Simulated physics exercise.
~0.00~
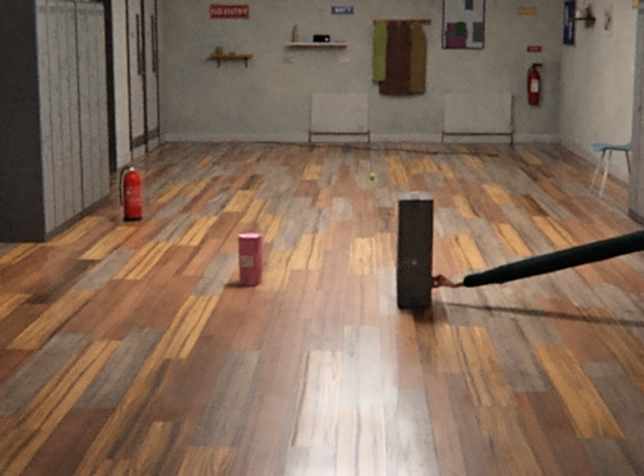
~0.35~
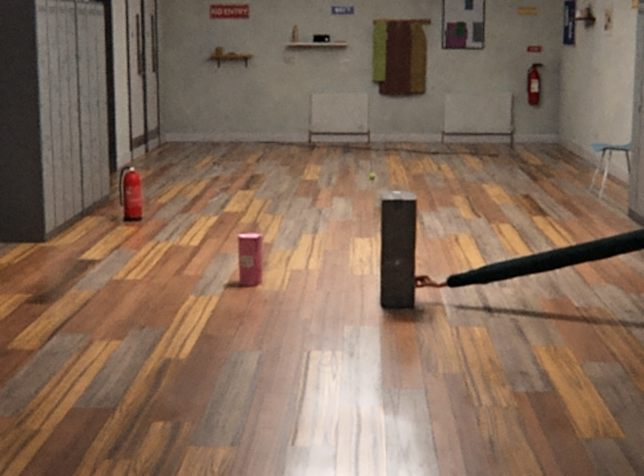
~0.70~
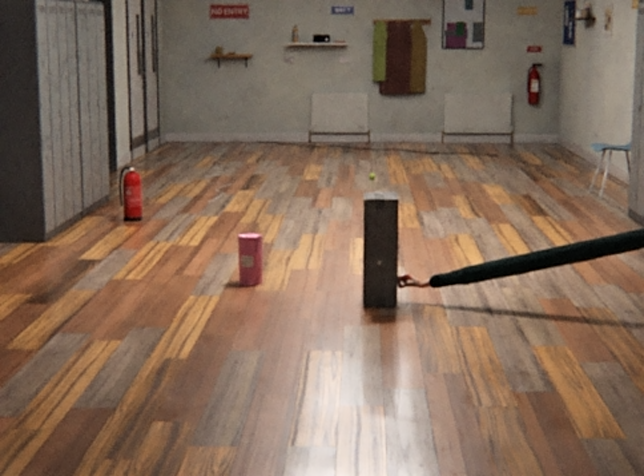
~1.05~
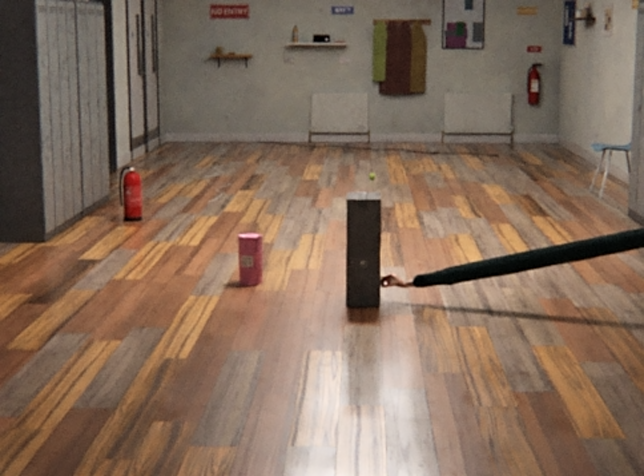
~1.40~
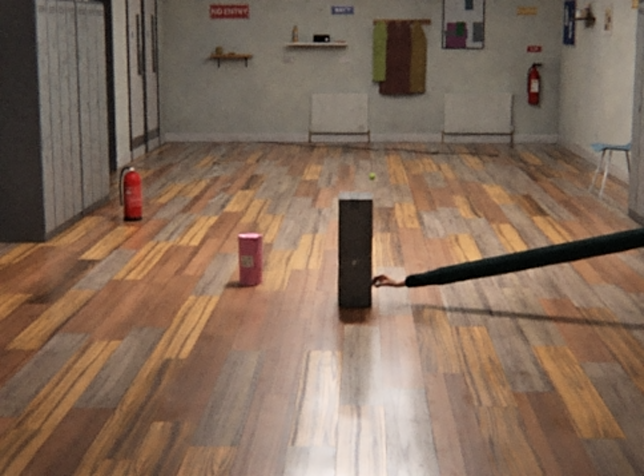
The clip opens on a room with a patchwork wooden floor, where a tall grey box stands upright to the right of a small pink canister. A dark-sleeved arm reaches in from the right, its hand low against the side of the box. The hand pushes the box left, and it slides along the floor without tipping. The arm keeps extending, and the box moves steadily closer to the canister, which stays where it is. By the end, the grey box is still upright, short of the canister, with the hand beside its base.
